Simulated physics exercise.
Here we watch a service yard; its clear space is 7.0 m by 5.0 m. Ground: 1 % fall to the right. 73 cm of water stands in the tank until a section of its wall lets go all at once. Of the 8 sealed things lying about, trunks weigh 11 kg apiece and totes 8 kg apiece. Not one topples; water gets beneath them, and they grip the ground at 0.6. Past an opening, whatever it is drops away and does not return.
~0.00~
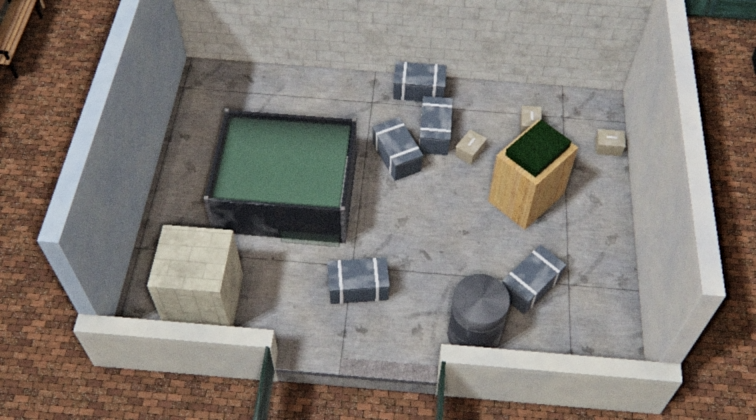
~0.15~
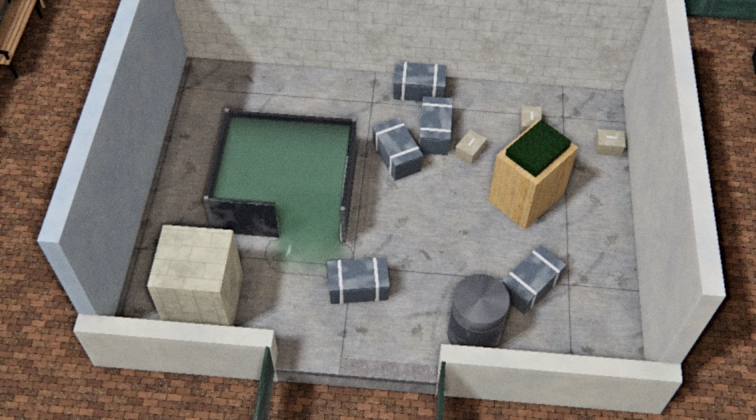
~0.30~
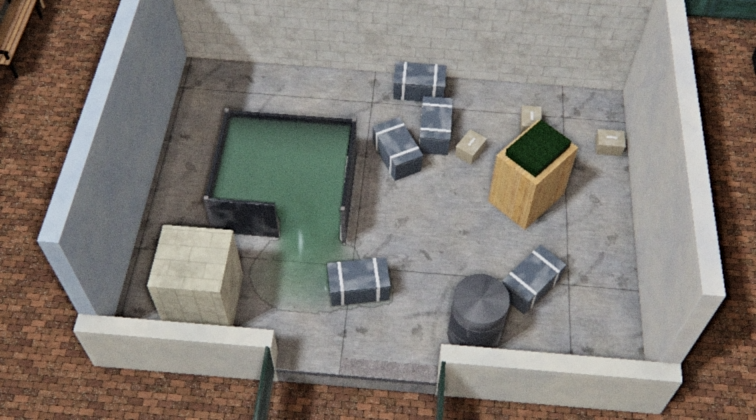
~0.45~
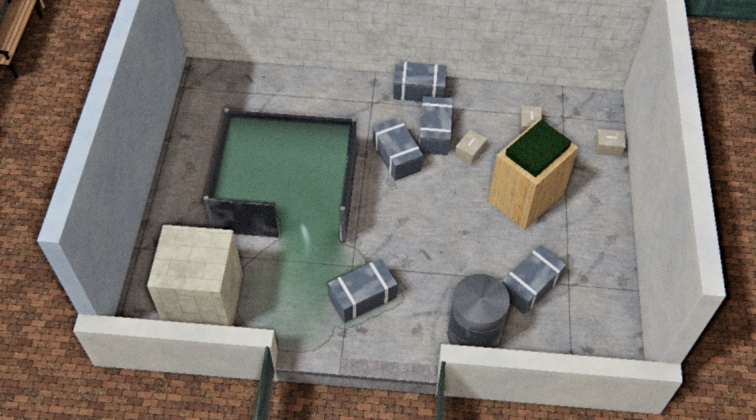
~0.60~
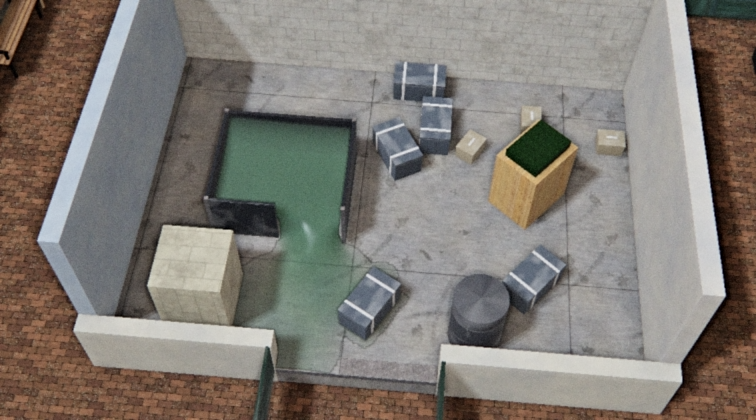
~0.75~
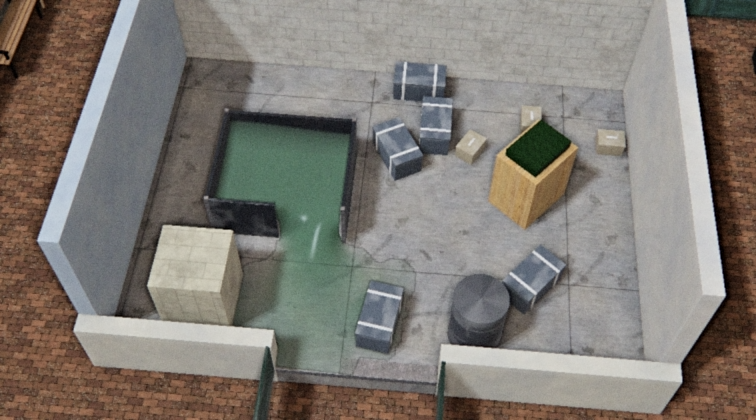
In this clip, green water pours through a gap in the front of a dark-walled tank in a walled yard and spreads across the floor, pushing and turning a nearby grey strapped box toward the lower right.
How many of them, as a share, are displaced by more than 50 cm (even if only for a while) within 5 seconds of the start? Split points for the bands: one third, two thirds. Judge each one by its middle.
My call: Under one third.
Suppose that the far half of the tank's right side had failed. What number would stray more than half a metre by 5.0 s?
Then the count would be 6.
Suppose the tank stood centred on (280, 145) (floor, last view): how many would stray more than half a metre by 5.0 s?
Count: 2.
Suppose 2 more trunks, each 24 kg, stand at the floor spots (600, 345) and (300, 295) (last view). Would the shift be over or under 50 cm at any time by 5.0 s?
Within it, beyond it.
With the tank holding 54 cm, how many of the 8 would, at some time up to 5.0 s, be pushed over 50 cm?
In that case 1 of them.
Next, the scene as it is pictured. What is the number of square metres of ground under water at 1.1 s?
Somewhere around 8.0 m2, roughly.
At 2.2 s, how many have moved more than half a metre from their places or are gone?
Count: 1.
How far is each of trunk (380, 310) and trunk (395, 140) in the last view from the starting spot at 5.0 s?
Object 1: 140 cm. Object 2: 0 cm.
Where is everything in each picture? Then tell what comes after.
The first frame shows a trunk at (358, 274), on the bottom; a tote at (471, 142) rests on the ground; 2.7 m2 under water; 0 of 8 have shifted.
The second frame shows a trunk at (358, 274), on the bottom; a tote at (471, 142), on the bottom; 3.3 m2 under water; 0 of 8 have shifted.
The third frame shows a trunk at (358, 275), on the bottom; a tote at (471, 142) rests on the ground; water covers 4.0 m2; 0 of 8 have shifted.
The fourth frame shows a trunk at (363, 283) rests on the ground, 17 cm from its start; a tote at (471, 142) rests on the ground; 5.0 m2 under water; 1 of 8 have shifted.
The fifth frame shows a trunk at (370, 296), on the bottom, 38 cm from its start; a tote at (471, 142), on the bottom; water covers 5.8 m2; 1 of 8 have shifted.
The sixth frame shows a trunk at (380, 310) rests on the ground, 62 cm from its start; a tote at (471, 142), on the bottom; 6.4 m2 under water; 1 of 8 have shifted.
After 1.1 s 1 of 8 are over 50 cm from their spots; 0 afloat.
After 2.2 s 1 of 8 are over 50 cm from their spots; 1 afloat.
After 3.5 s 1 of 8 are over 50 cm from their spots; 1 afloat.
After 5.0 s 1 of 8 are over 50 cm from their spots, and 1 have been at some point; 1 afloat.
